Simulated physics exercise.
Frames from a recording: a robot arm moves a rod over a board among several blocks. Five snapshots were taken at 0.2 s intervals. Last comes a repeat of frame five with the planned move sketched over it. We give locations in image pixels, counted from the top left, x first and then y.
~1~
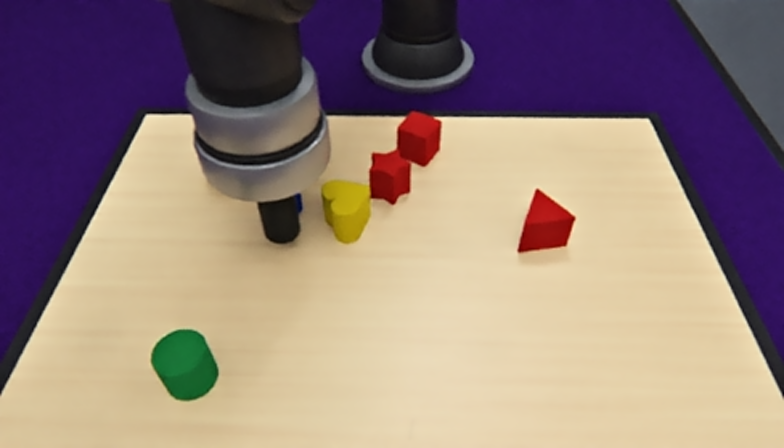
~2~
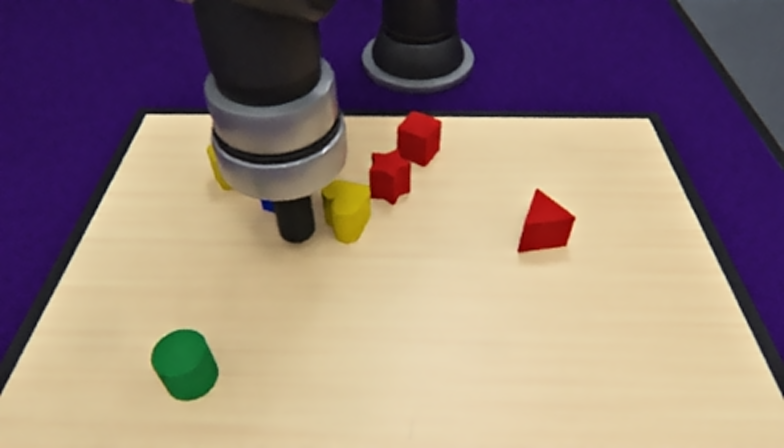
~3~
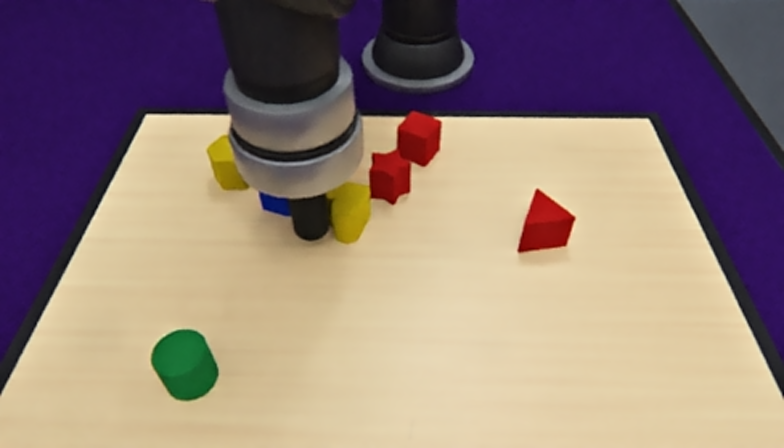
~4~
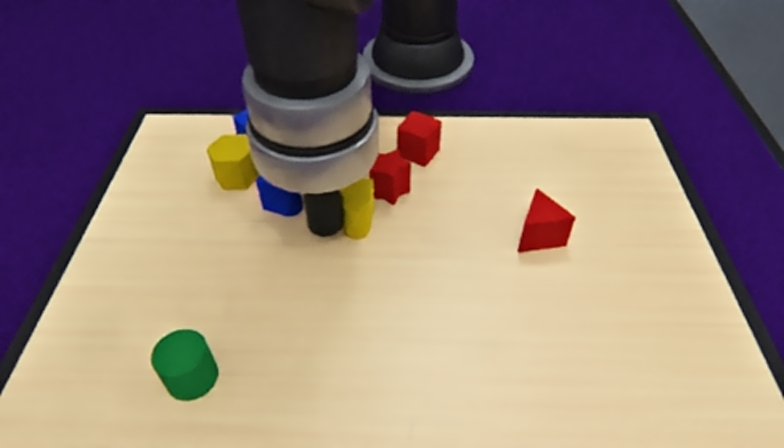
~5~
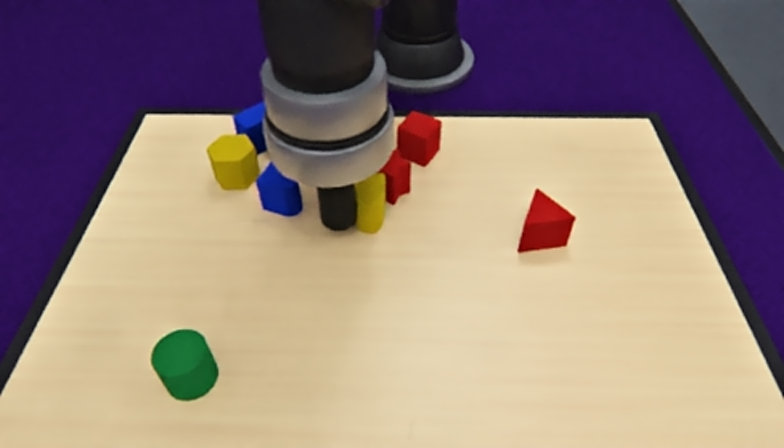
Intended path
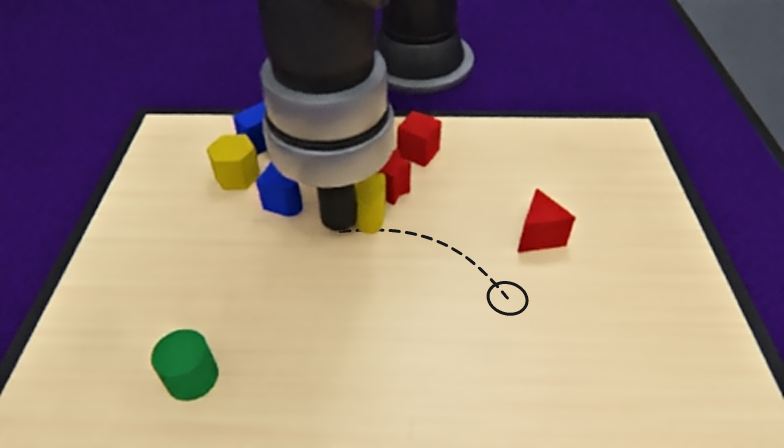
The robot arm moves its rod right, nudging a yellow block toward the red star block.
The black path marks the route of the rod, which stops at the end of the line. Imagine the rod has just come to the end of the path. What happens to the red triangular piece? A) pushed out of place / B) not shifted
Option B.
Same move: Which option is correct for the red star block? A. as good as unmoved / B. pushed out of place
Correct choice: B.
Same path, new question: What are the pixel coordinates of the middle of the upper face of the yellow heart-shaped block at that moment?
I'd place it at (408, 179), taking the centre of its top.
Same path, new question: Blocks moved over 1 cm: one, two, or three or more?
Two blocks move.
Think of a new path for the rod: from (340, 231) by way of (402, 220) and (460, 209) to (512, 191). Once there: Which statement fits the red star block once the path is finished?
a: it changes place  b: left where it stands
The correct letter is a.
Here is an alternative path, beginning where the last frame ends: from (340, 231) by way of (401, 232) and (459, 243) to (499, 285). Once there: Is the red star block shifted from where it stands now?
Yes, it checks out.
The drawn path runs from (340, 231) through (404, 232) and (462, 254) to (507, 298).
The first path, step by step. One third of the way, rod at (406, 221); yellow heart-shaped block at (407, 179), turned 45° anticlockwise; red star block at (398, 153), turned 40° anticlockwise.
Two thirds of the way, rod at (464, 244); yellow heart-shaped block at (408, 179), turned 45° anticlockwise; red star block at (398, 153), turned 40° anticlockwise.
At the end, rod at (510, 287); yellow heart-shaped block at (408, 179), turned 45° anticlockwise; red star block at (398, 153), turned 40° anticlockwise; red triangular piece not moved.
